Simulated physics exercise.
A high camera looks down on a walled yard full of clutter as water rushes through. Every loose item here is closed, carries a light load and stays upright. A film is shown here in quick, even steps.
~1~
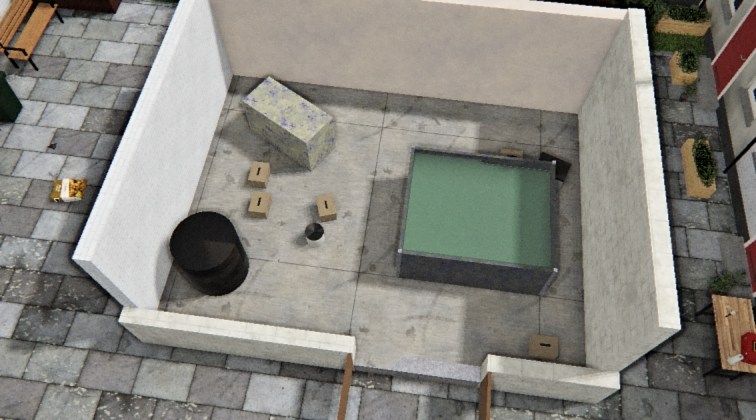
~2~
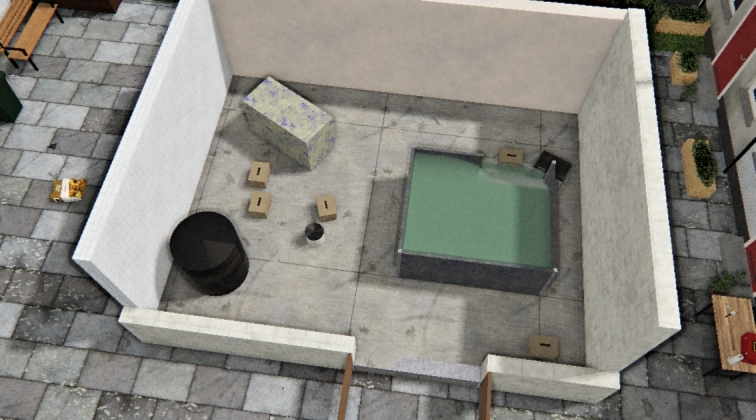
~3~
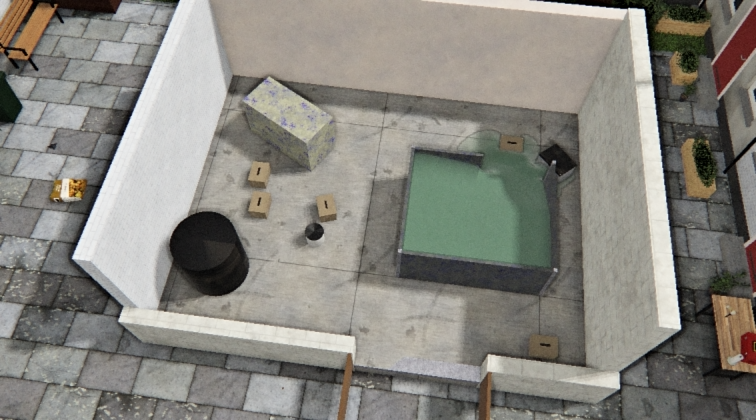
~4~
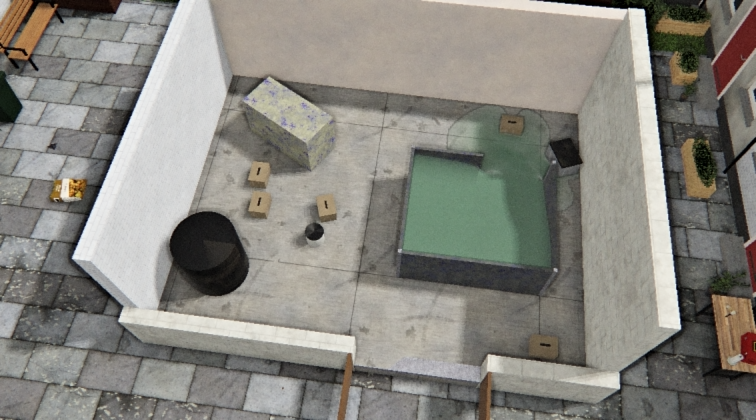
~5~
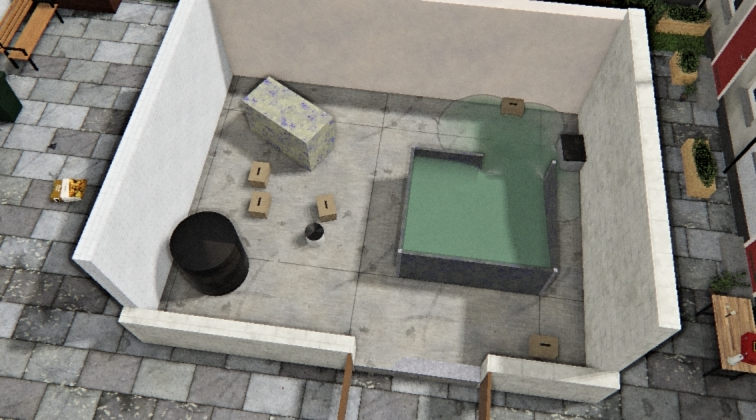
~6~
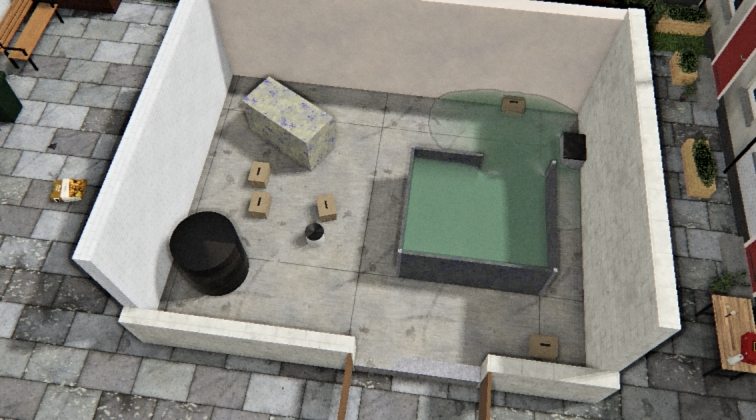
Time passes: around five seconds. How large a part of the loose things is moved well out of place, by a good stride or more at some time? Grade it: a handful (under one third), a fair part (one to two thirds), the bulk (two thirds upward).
A fair part.
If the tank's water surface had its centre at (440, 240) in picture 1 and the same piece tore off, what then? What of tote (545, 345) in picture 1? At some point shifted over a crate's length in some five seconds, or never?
Short version: Went the distance.
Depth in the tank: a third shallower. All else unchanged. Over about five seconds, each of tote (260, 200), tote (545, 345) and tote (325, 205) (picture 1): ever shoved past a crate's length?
Taking them as listed, the first came up short, the second did it and the third came up short.
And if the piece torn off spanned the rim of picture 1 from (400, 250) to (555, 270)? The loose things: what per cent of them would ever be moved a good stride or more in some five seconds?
By my reckoning, around 30 percent.
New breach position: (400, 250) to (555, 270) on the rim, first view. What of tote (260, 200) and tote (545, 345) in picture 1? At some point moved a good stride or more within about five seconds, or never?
First under that mark, then beyond that mark.
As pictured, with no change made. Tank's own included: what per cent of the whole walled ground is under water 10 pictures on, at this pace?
My figure is about 45 percent.
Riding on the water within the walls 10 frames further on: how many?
The answer is 2.
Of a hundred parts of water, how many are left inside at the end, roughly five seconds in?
My answer is close to 100 percent.
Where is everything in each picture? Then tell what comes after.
In the first frame, a tote at (512, 157), on the bottom; a chest at (553, 166), on the bottom; 0 of 7 have shifted.
In the second frame, a tote at (512, 156), on the bottom; a chest at (553, 165) rests on the ground; 0 of 7 have shifted.
In the third frame, a tote at (512, 143) rests on the ground, close to its start; a chest at (558, 159), on the bottom, close to its start; 2 of 7 have shifted.
In the fourth frame, a tote at (512, 122), on the bottom, a stride from its start; a chest at (566, 152) rests on the ground, a stride from its start; 2 of 7 have shifted.
In the fifth frame, a tote at (513, 104) rests on the ground, a stride from its start; a chest at (574, 147) rests on the ground, a stride from its start; 2 of 7 have shifted.
In the sixth frame, a tote at (514, 102) floats, a stride from its start; a chest at (575, 145) rests on the ground, a stride from its start; 2 of 7 have shifted.
A moment on, 2 of 7 are well off their spots; 1 afloat.
Next, 2 of 7 are well off their spots; 2 afloat.
Later, 3 of 7 are well off their spots; 2 afloat.
In the end, 3 of 7 are well off their spots, and 3 have been at some point; 1 afloat.
